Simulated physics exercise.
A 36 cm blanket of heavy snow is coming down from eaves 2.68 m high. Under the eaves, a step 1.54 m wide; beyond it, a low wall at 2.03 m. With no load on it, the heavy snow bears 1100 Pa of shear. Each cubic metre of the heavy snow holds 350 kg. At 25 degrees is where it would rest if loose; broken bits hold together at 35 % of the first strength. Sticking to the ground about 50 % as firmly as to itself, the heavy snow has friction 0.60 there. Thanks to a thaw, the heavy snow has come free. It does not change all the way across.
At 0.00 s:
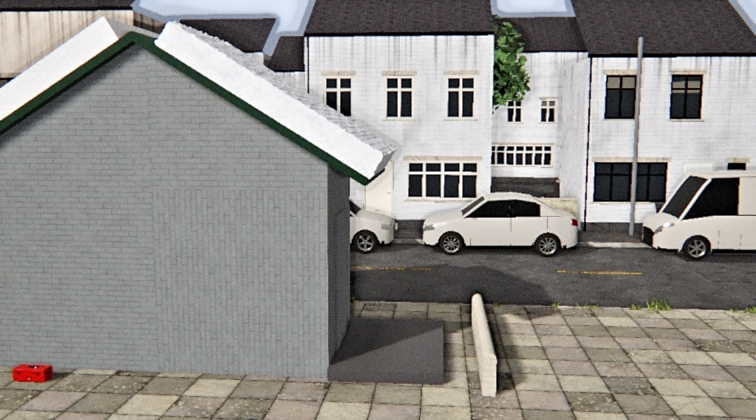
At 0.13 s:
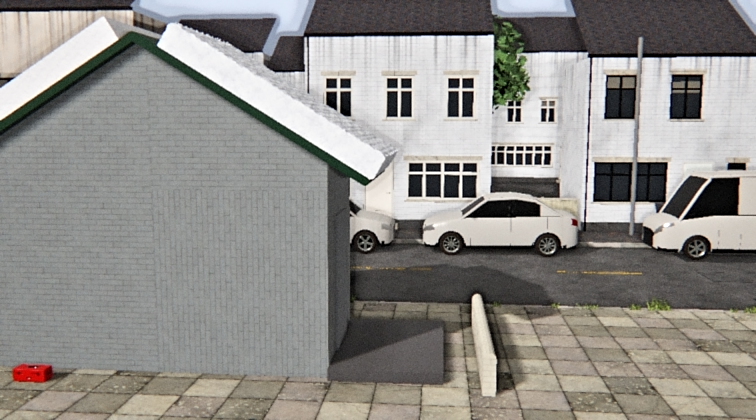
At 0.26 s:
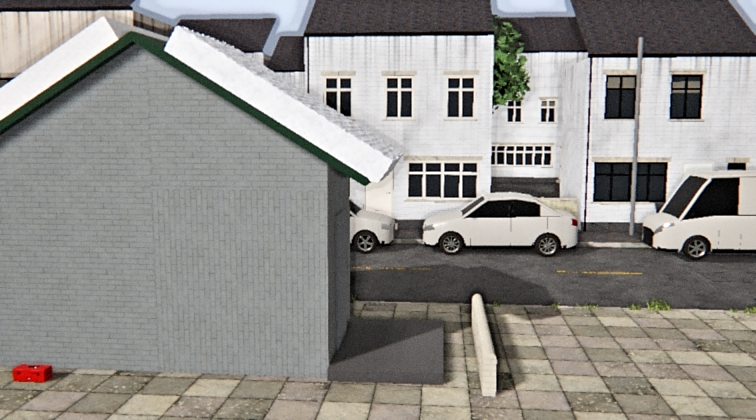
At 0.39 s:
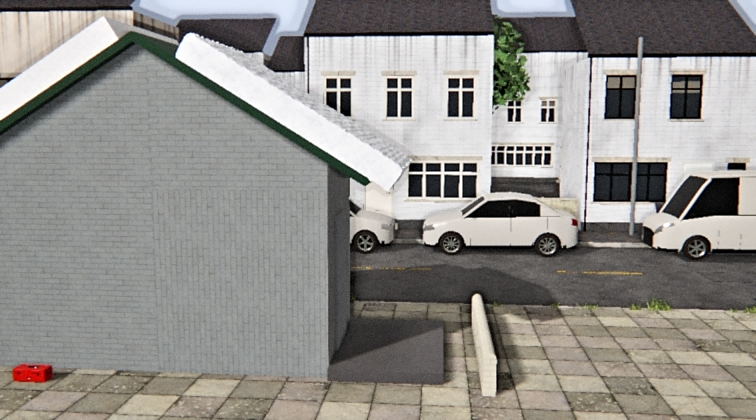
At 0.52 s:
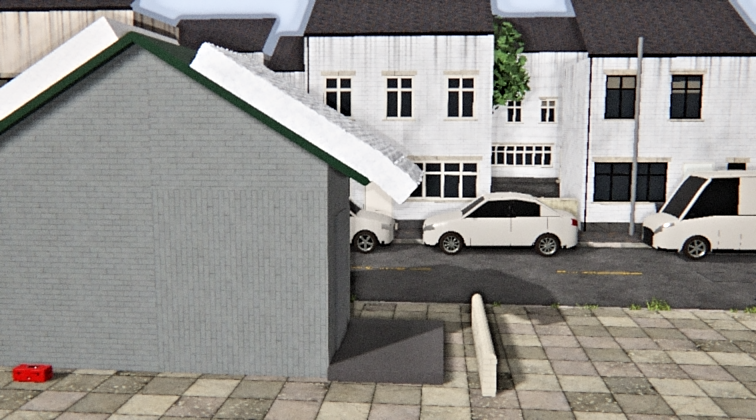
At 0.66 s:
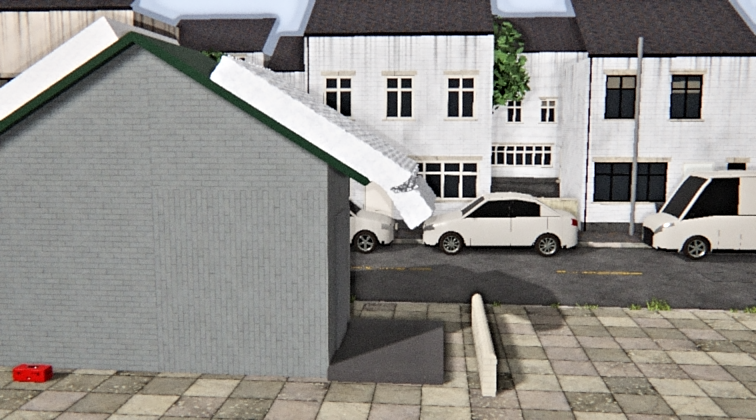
A thick slab of white snow slid down the right side of a grey building's roof, slowly at first, then faster, baring the green edge near the peak and cracking as it jutted past the eaves.
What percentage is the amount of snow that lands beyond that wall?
Roughly 75 per cent.
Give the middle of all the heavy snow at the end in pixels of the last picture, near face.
I'd put it at around pixel (579, 378).
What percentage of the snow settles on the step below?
Roughly 2 percent, I reckon.
By 1.08 s, 54 % is still on the roof and 0 % is past the low wall.
By 1.59 s, none is still on the roof and 73 % is past the low wall.
By 2.09 s, none is still on the roof and 75 % is past the low wall.
By 2.60 s, none is still on the roof and 75 % is past the low wall.
By 3.00 s, at the end, none is still on the roof and 75 % is past the low wall.
